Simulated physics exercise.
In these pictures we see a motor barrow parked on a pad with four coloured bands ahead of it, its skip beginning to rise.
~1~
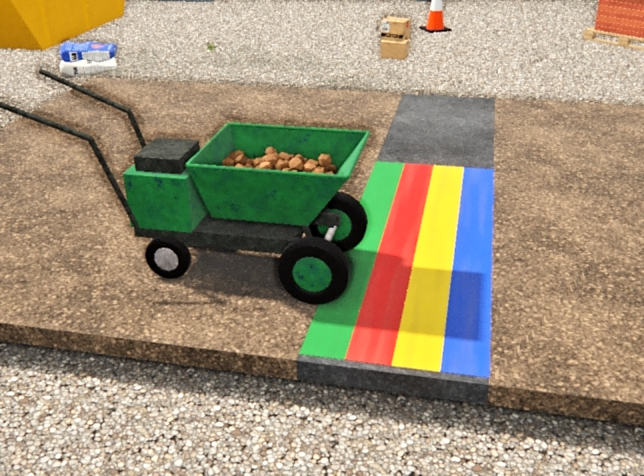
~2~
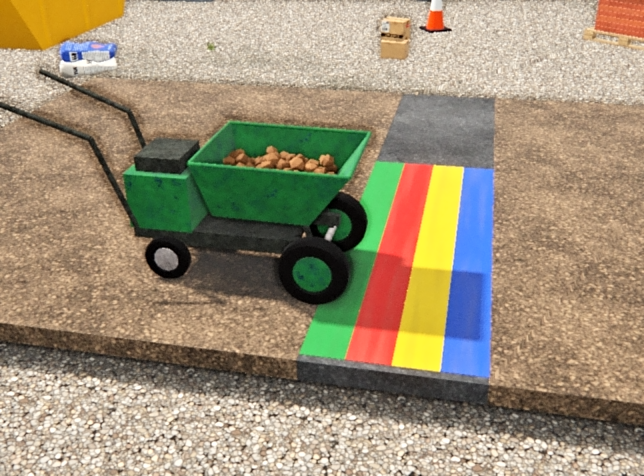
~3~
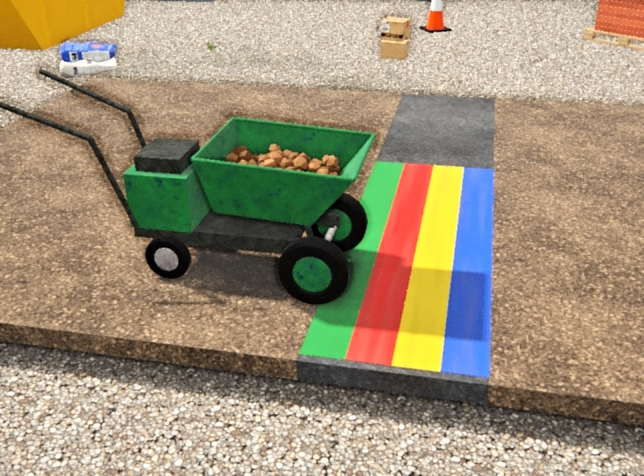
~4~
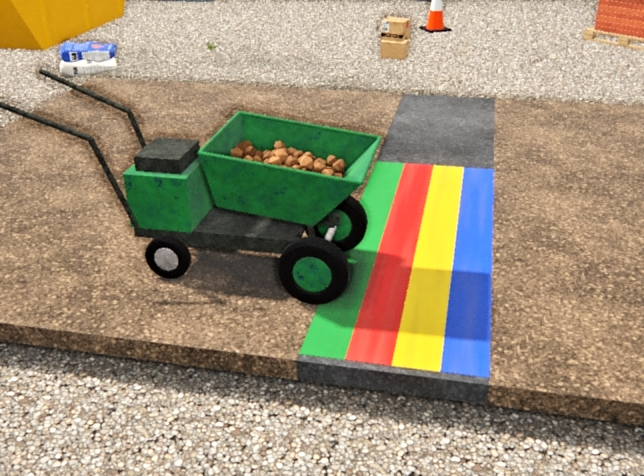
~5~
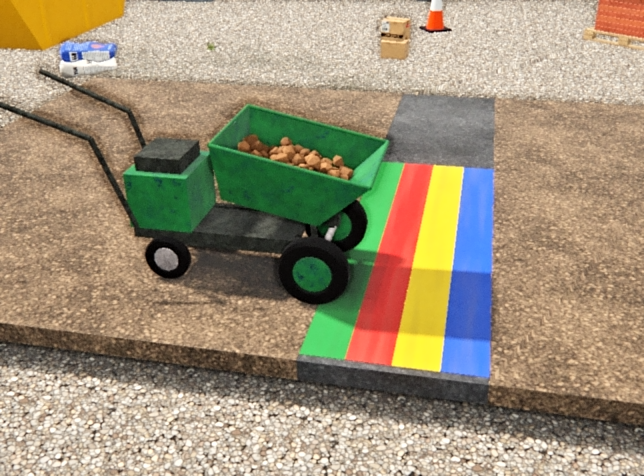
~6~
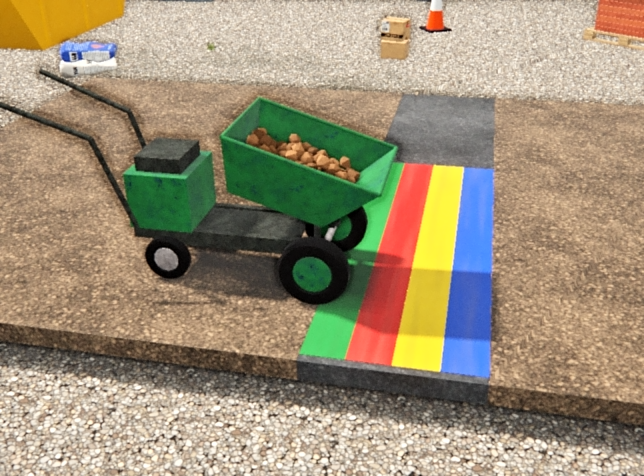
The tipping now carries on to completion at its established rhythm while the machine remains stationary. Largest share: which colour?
Colour: Blue.
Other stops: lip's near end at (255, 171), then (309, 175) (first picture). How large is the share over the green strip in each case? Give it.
First spot: 30 %, second spot: 0 %.
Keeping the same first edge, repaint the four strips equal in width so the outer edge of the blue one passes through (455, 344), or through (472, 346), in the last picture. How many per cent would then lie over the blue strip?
40 and 40 percent, roughly.
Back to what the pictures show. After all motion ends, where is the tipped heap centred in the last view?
Around (470, 283).
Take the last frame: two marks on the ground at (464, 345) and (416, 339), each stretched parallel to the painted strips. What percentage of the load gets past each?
First roughly 50 percent, then 90 percent.
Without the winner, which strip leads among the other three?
Just behind the leader sits the yellow one.
Soon, skip tipped steeply; all in the skip.
A while on, skip tipped steeply; nearly all in the skip; a stray few over the yellow strip; a stray few over the blue strip.
Towards the end, skip tipped right over; about a quarter in the skip; a small part over the yellow strip; about a third over the blue strip; about a quarter off the paint.
Finally, skip tipped right over; a stray few in the skip; none over the green strip; none over the red strip; about a quarter over the yellow strip; about a third over the blue strip; about a third off the paint.
